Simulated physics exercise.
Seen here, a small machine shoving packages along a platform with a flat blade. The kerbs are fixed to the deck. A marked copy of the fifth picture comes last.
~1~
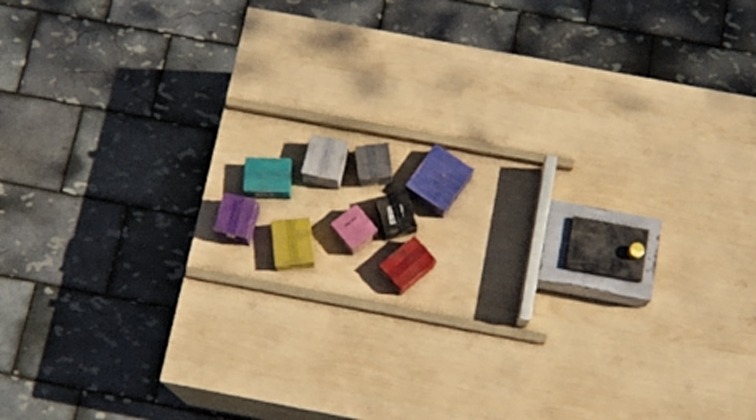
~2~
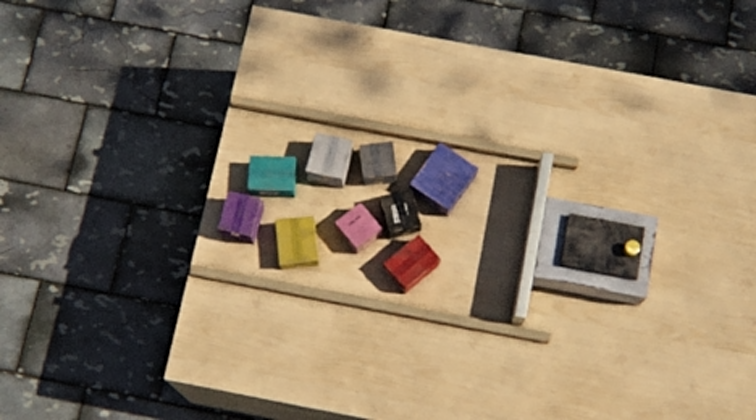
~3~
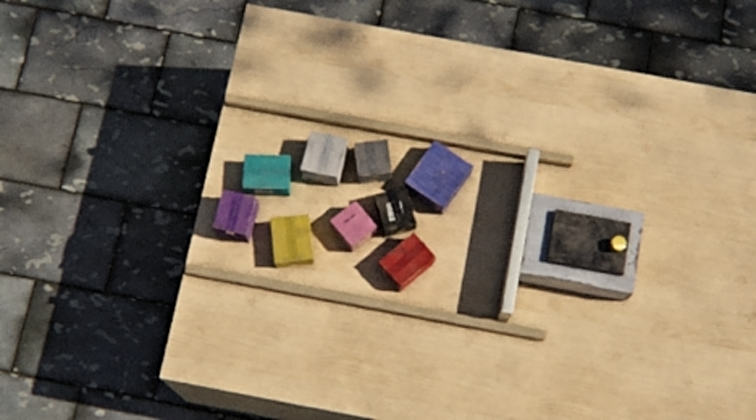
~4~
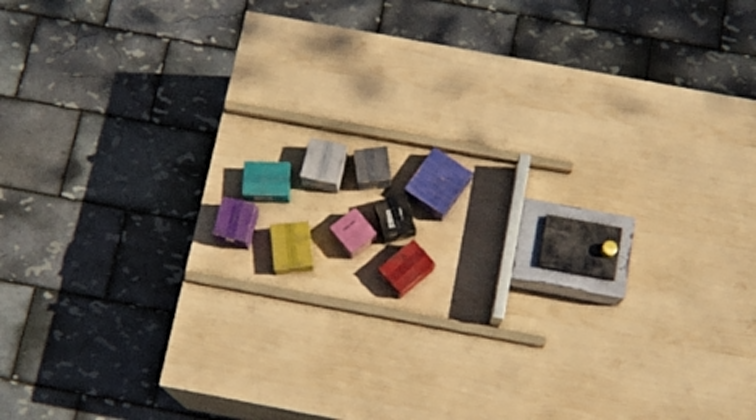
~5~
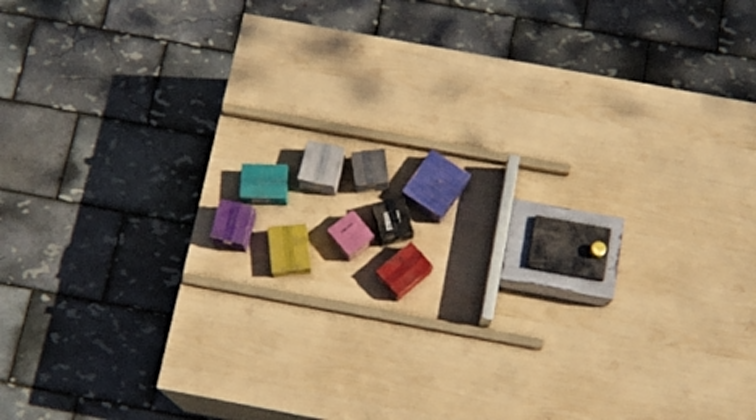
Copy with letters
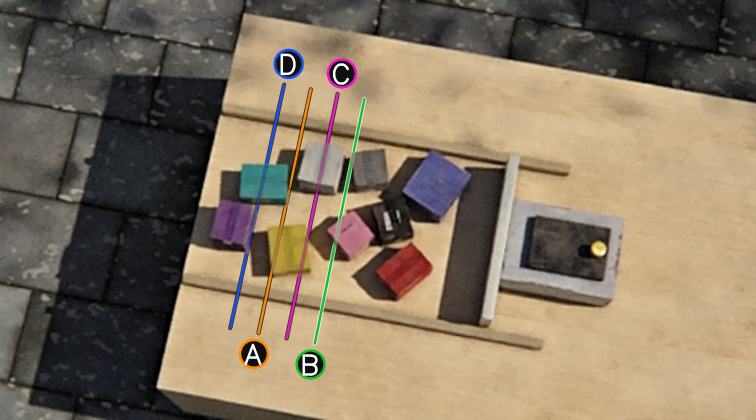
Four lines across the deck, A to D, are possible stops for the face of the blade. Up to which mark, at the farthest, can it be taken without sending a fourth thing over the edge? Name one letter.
It can go as far as A.
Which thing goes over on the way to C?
It is the turquoise parcel.
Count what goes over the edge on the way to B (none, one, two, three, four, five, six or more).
The count is none.
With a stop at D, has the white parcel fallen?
By then, yes.
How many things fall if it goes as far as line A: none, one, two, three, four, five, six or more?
Three.
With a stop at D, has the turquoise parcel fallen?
By then, yes.
On the marked copy, A at (285, 208); B at (340, 218); C at (313, 213); D at (258, 203).
With A. Early on, robot (485, 232); blue crate (403, 176); red box (383, 274).
Further on, robot (408, 218); turquoise parcel (212, 185); purple box (220, 230).
At the end, robot (349, 208); white parcel over the edge; turquoise parcel over the edge; three fallen.
As for the rest, B is within the limit but short; C is within the limit but short; D drops four.
